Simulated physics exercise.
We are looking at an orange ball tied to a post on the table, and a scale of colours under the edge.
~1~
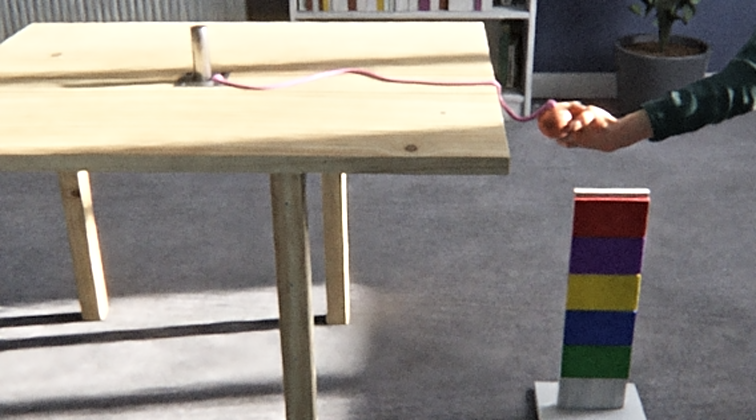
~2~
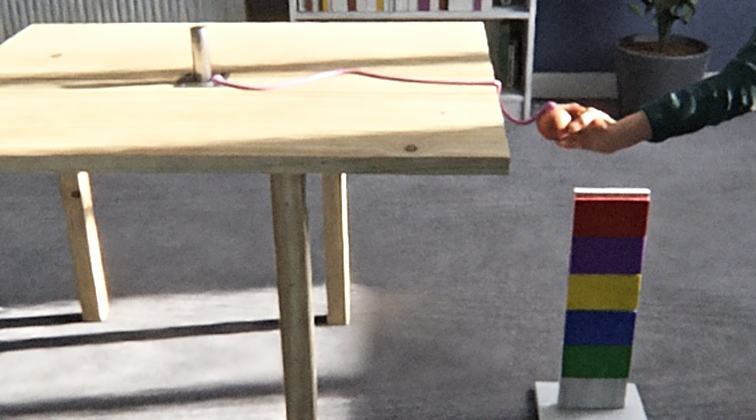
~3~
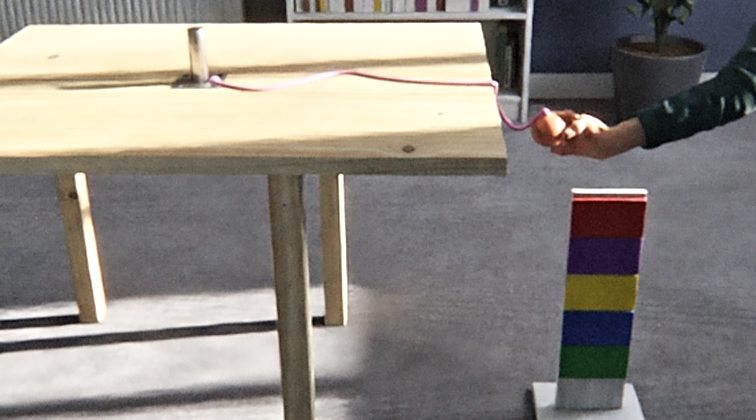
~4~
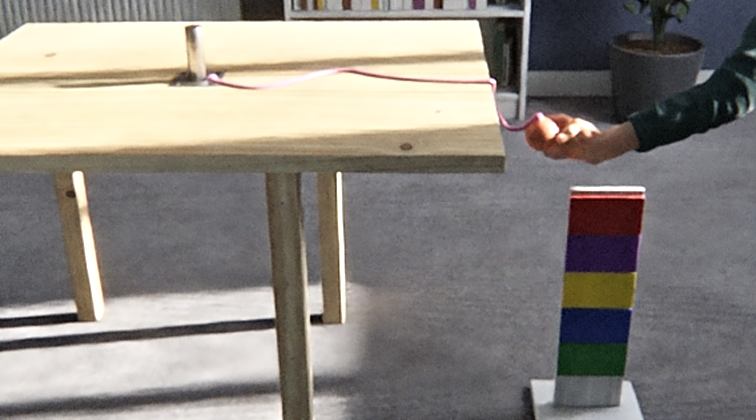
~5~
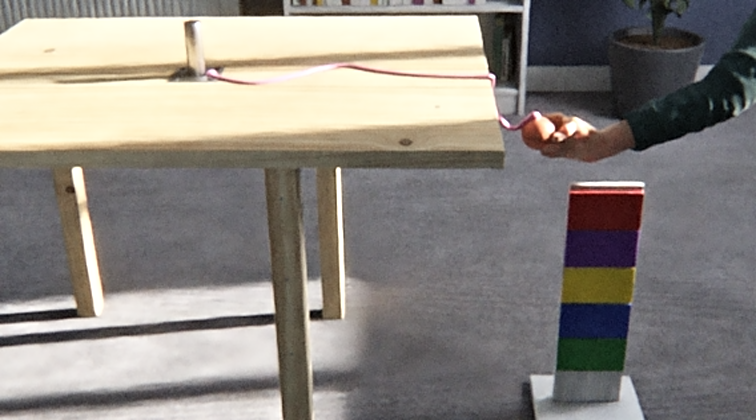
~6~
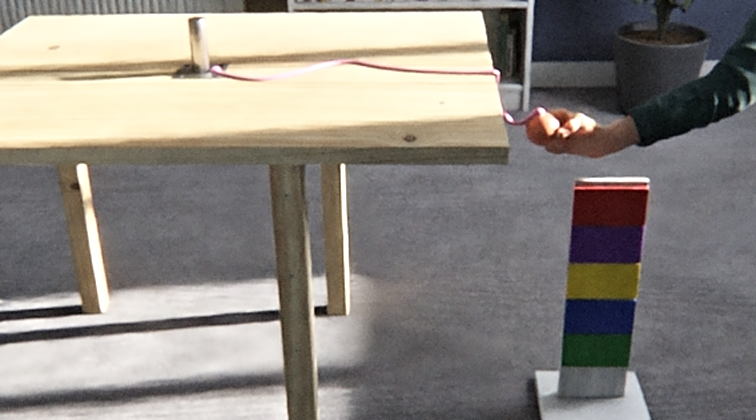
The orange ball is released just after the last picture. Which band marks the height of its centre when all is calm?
At red.
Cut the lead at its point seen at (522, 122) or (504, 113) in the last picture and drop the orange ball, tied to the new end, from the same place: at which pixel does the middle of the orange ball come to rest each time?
About (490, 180) and (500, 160).
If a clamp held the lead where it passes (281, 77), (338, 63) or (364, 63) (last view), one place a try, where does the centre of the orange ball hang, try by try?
About (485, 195), (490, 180) and (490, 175).
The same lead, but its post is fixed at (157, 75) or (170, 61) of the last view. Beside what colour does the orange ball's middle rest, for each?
One after the other, none, it hangs higher; none, it hangs higher.
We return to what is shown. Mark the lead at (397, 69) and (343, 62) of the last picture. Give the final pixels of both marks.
Near (432, 68) and (370, 69).
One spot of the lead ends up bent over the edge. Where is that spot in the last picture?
That spot is around (458, 73).
Soon after, ball near (515, 194); level with red.
Then, ball near (466, 196); level with red.
Further on, ball near (476, 201); level with red.
At rest, ball near (483, 202); level with red. Its centre hangs level with the red band.
